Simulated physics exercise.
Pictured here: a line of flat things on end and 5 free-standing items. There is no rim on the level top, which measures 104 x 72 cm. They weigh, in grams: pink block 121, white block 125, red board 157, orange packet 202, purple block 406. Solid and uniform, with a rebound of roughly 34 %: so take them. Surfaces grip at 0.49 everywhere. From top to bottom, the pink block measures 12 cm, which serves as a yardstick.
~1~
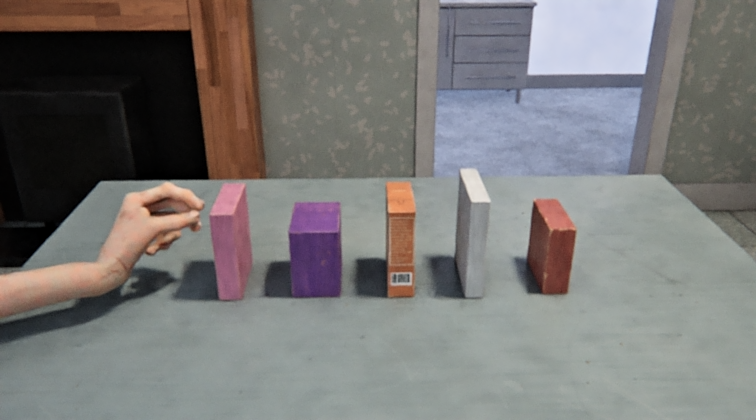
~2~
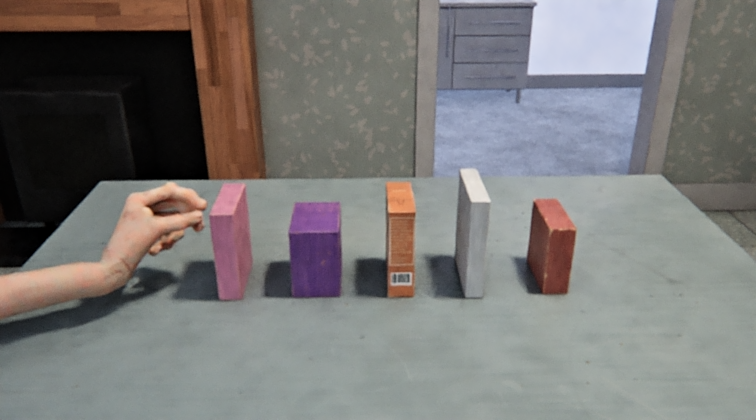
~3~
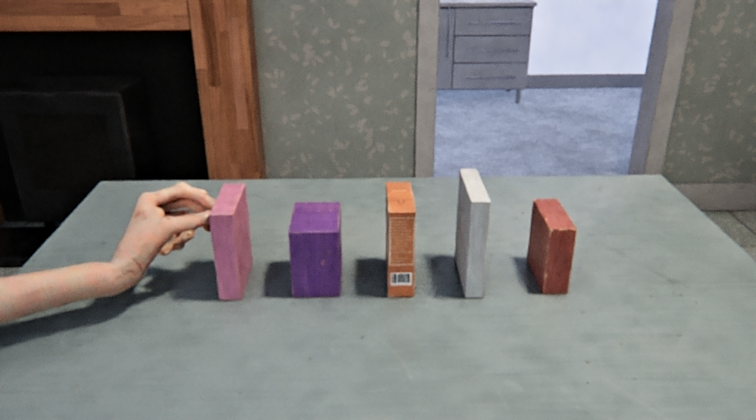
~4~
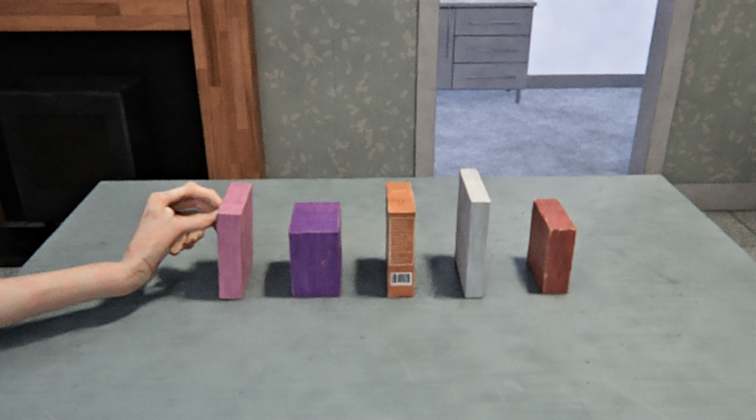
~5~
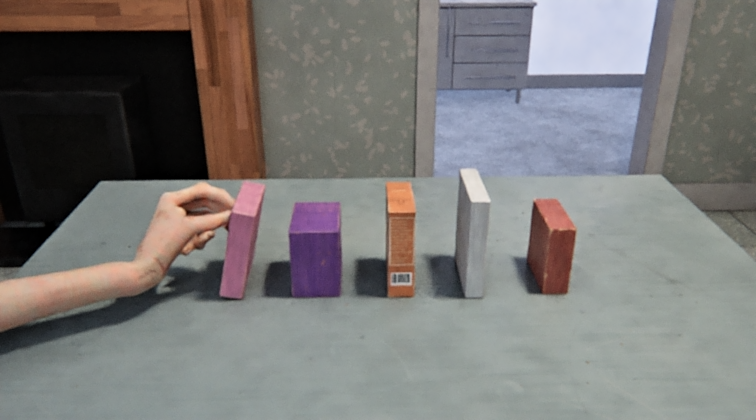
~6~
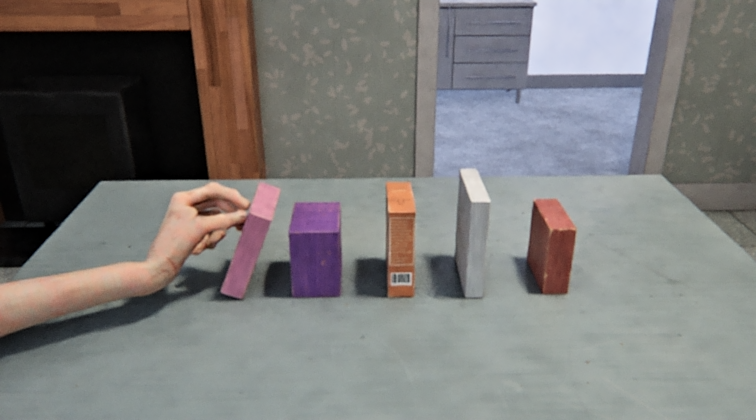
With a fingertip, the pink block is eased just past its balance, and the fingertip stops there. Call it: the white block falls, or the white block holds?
It holds.
Then, 0.30 s on from there, pink block 33° over.
Then, 1.40 s on from there, white block resting near (471, 232).
In the end, all 3 under 5 cm from the start. At the end, from the last picture's camera, white block near (471, 232).
